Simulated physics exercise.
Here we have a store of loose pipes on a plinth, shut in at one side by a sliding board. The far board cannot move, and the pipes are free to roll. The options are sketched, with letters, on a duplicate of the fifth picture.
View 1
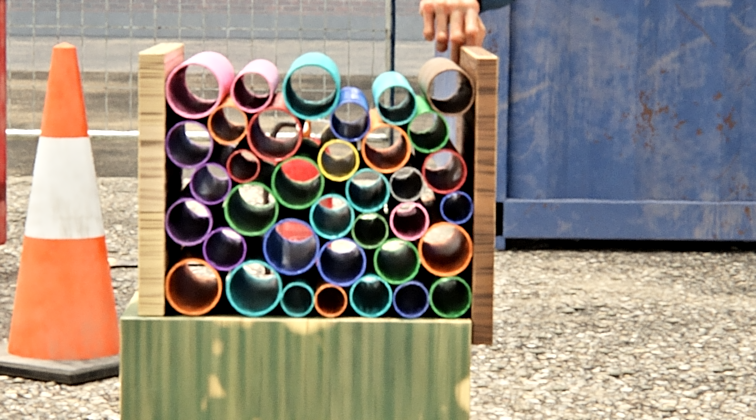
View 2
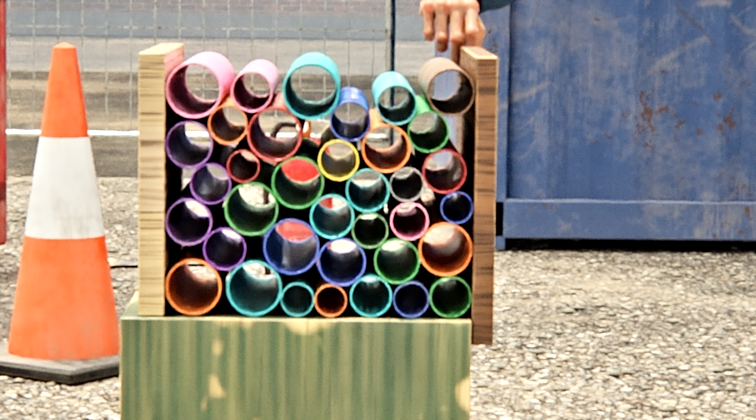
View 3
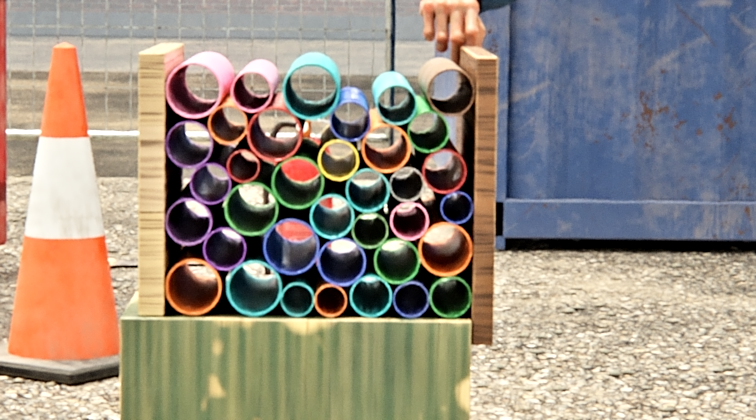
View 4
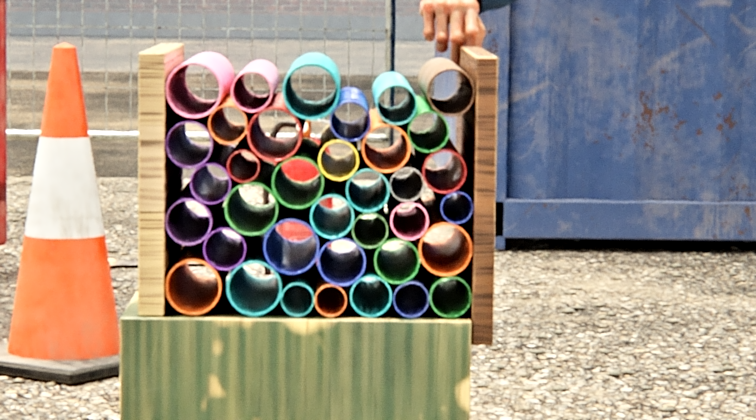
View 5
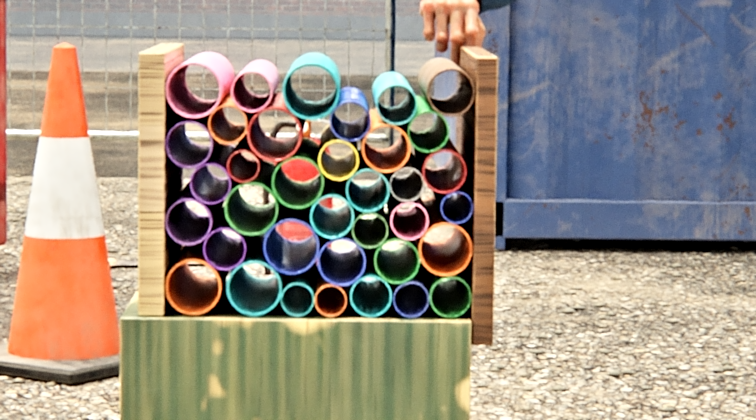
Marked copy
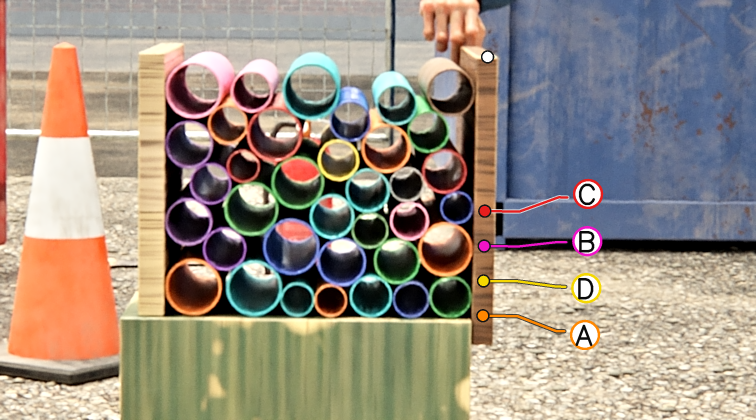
The clip shows colourful pipes stacked between two upright wooden boards on a green plinth, with an orange and white cone to the left. A hand rests at the top right, and nothing visibly moves throughout.
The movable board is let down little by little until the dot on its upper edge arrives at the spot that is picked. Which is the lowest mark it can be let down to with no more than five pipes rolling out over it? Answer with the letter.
Mark C is as low as it can go.
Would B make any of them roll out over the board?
Yes.
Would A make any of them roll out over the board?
At A: Yes.
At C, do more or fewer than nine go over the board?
Fewer than nine.
On the marked copy, A at (483, 316); B at (484, 246); C at (485, 211); D at (484, 281); the white dot at (488, 57).
Following C. Soon after the start, top of the board (474, 134).
Later, top of the board (473, 210).
In the end, top of the board (473, 210), five out over the board.
As for the rest, A more than five out over the board; B more than five out over the board; D more than five out over the board.
